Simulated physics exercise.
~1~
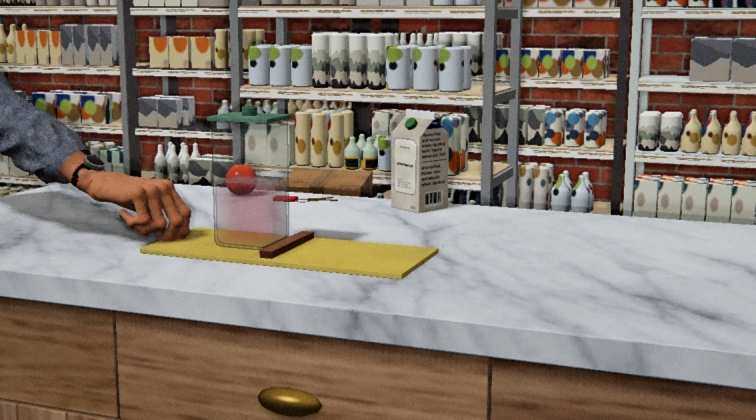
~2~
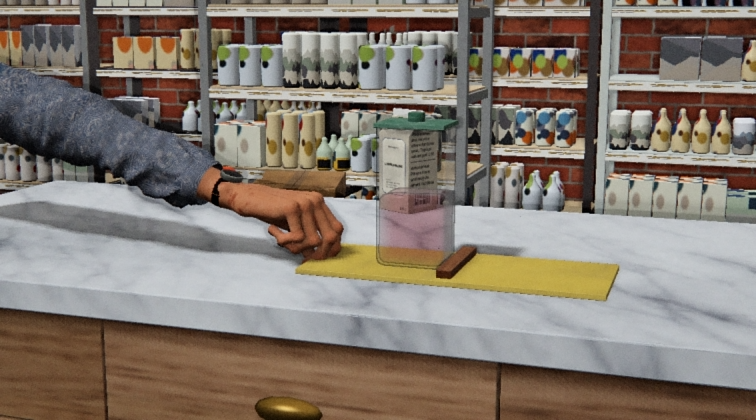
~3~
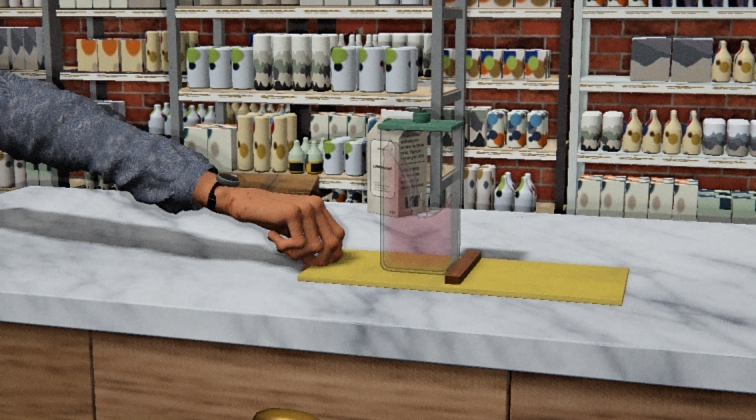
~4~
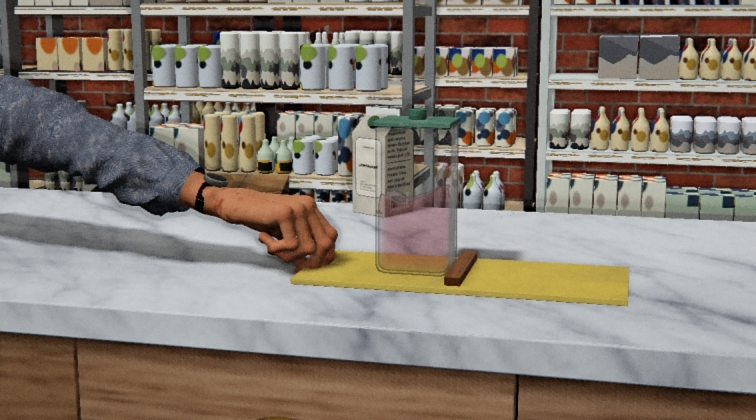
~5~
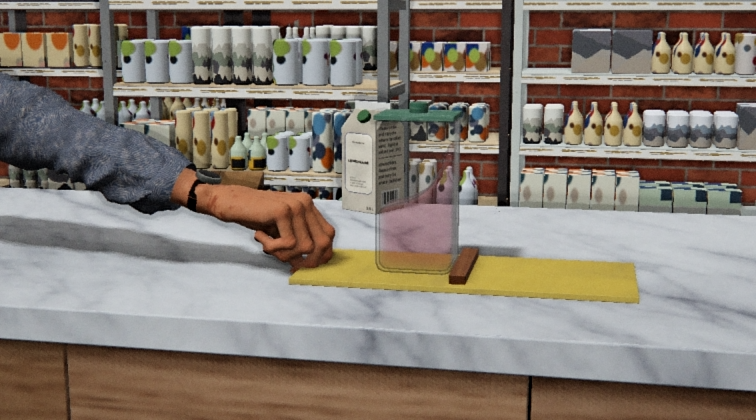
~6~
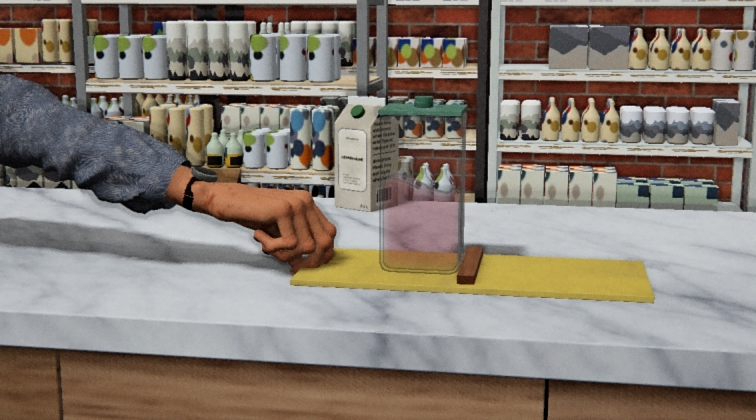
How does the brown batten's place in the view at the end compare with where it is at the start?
At the start the batten is left of the middle of the view, and by the end it is farther right, a little past the middle.
